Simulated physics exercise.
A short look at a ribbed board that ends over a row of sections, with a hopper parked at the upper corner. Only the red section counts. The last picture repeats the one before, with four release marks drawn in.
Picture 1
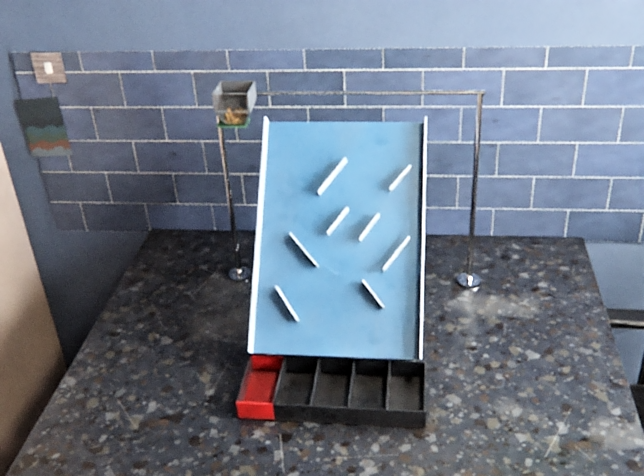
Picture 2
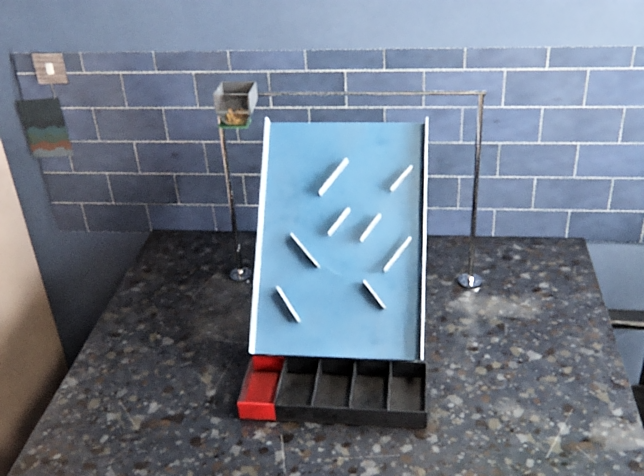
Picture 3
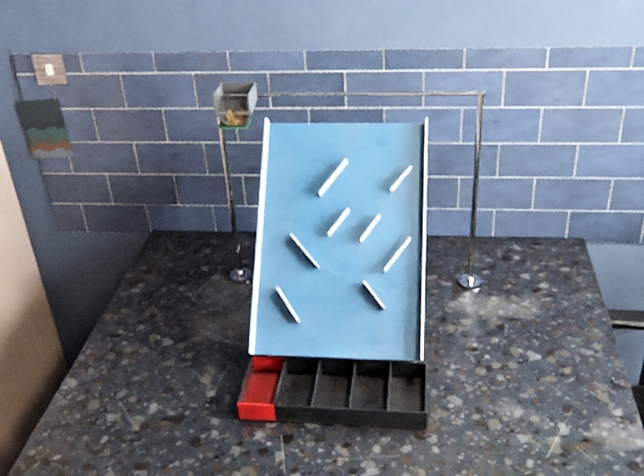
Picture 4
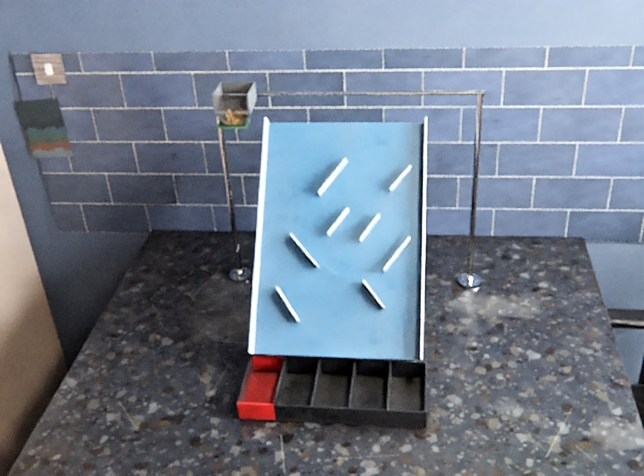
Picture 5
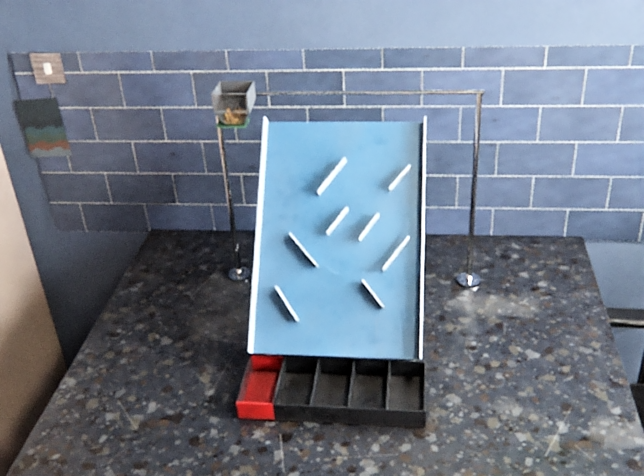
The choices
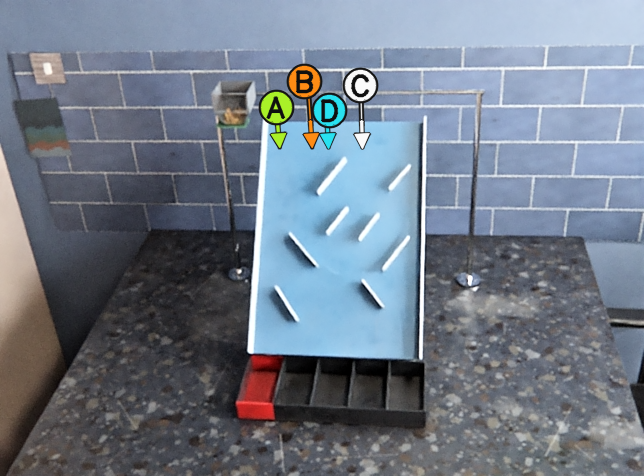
A blue board with white ribs stands above a tray with one red section, all still.
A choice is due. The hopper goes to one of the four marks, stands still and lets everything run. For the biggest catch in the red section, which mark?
It is A.
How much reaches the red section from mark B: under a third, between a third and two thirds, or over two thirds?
It is under a third.
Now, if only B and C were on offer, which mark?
B.
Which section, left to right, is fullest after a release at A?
It is the first one.
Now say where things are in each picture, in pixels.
Hopper (237, 115), round wooden beads, door shut, in the first frame.
Ribs (319, 192) to (347, 158), (391, 189) to (412, 166), (328, 233) to (349, 207), in the second frame.
Ribs (360, 240) to (379, 214), (291, 234) to (317, 266), (384, 270) to (410, 238), in the third frame.
Ribs (276, 287) to (298, 320), (363, 280) to (384, 307), in the fourth frame.
Red section (255, 410), number 1 of 5 from the left, in the fifth frame.
On the marked copy, mark A meets the board at (279, 142); mark B meets the board at (311, 142); mark C meets the board at (362, 143); mark D meets the board at (328, 142).
With A, roughly half in the red section, roughly a quarter in other sections, roughly a quarter outside the box.
With B, roughly a quarter in the red section, roughly half in other sections, roughly a quarter outside the box.
With C, just a few in the red section, the larger part in other sections, roughly a quarter outside the box.
With D, roughly a quarter in the red section, roughly two thirds in other sections, about a tenth outside the box.
